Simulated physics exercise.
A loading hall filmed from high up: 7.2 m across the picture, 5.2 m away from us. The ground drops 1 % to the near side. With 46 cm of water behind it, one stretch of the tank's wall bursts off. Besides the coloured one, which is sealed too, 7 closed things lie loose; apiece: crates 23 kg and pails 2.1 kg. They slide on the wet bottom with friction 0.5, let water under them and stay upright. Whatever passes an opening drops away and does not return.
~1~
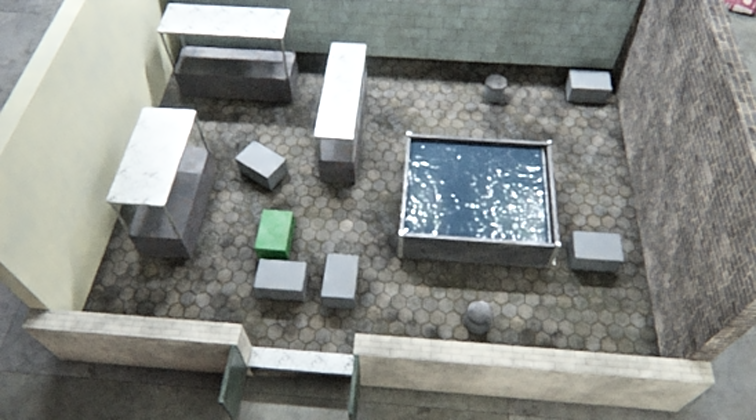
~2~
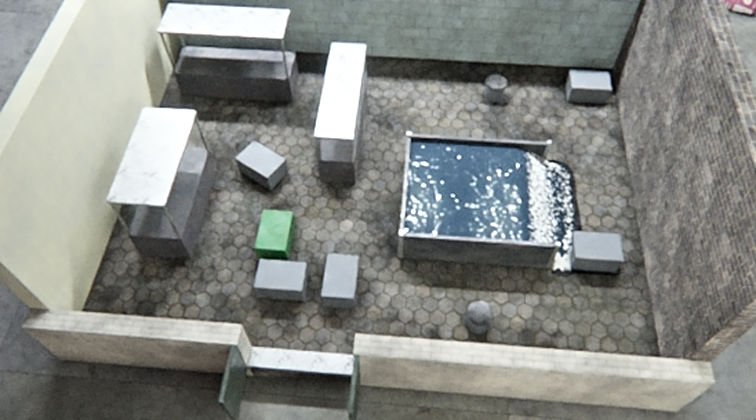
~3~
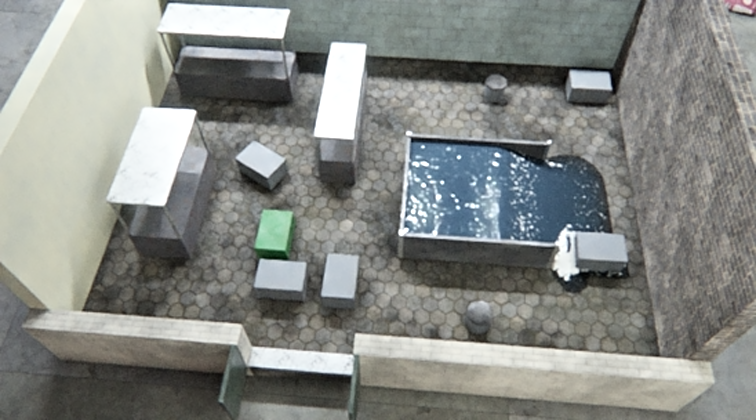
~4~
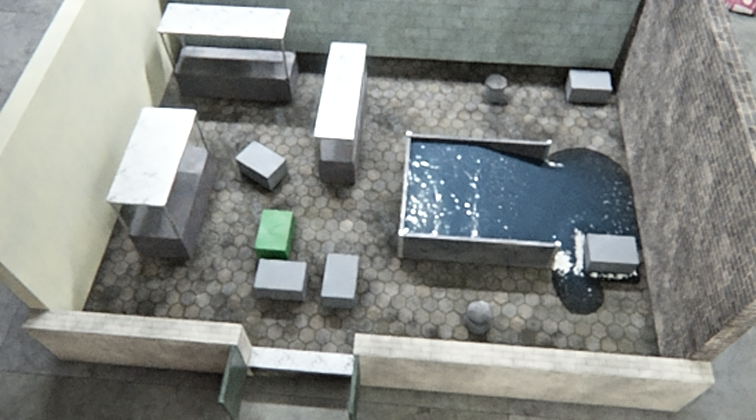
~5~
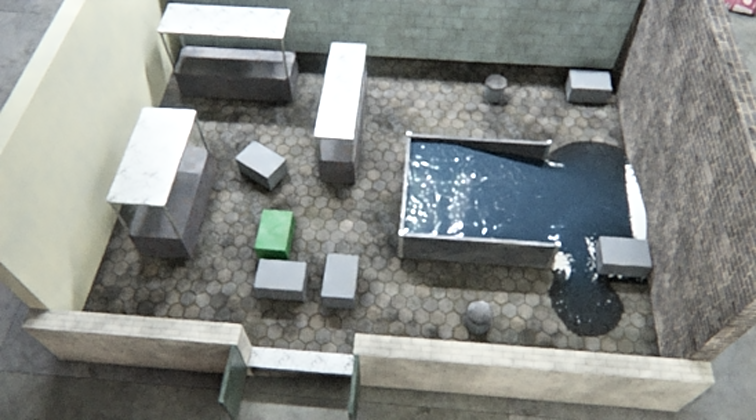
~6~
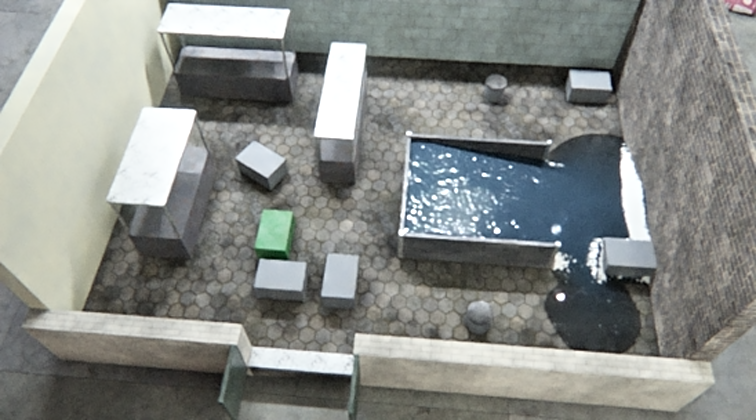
Water bursts through the tank's right side, spreads across the floor and shifts a grey crate.
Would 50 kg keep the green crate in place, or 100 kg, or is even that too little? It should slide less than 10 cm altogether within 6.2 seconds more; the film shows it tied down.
For it, the lower weight is enough.
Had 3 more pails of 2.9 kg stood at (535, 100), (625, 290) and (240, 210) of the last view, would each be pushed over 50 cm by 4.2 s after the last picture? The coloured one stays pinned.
In turn: More, more, under.
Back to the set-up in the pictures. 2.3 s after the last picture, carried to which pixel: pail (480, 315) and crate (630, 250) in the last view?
Around (417, 285) and (487, 322).
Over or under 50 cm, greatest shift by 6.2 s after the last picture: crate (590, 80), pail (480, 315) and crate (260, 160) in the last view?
In turn: Over, more, short of it.
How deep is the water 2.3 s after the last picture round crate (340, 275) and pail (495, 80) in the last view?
Roughly 0 and 2 cm.
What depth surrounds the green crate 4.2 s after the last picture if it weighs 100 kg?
About 2 cm.
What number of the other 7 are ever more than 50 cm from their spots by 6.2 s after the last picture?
That makes 4.
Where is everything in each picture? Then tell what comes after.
The first frame shows the green crate at (274, 229) rests on the ground; 3.2 m2 under water; 0 of 8 have shifted.
The second frame shows the green crate at (274, 229), on the bottom; water covers 3.8 m2; 0 of 8 have shifted.
The third frame shows the green crate at (274, 229), on the bottom; 4.6 m2 under water; 0 of 8 have shifted.
The fourth frame shows the green crate at (274, 229) rests on the ground; water covers 5.6 m2; 1 of 8 have shifted.
The fifth frame shows the green crate at (274, 229) rests on the ground; 6.2 m2 under water; 1 of 8 have shifted.
The sixth frame shows the green crate at (274, 229), on the bottom; 6.8 m2 under water; 1 of 8 have shifted.
Then, 0.6 s after the last picture the green crate would be 0 cm from its start with 50 kg and 0 cm from its start with 100 kg; 0 cm of water round it then.
Then, 2.3 s after the last picture the green crate would be 0 cm from its start with 50 kg and 0 cm from its start with 100 kg; 0 cm of water round it then.
Then, 4.2 s after the last picture the green crate would be 0 cm from its start with 50 kg and 0 cm from its start with 100 kg; 2 cm of water round it then.
Then, 6.2 s after the last picture the green crate would be 0 cm from its start with 50 kg and 0 cm from its start with 100 kg; 3 cm of water round it then.
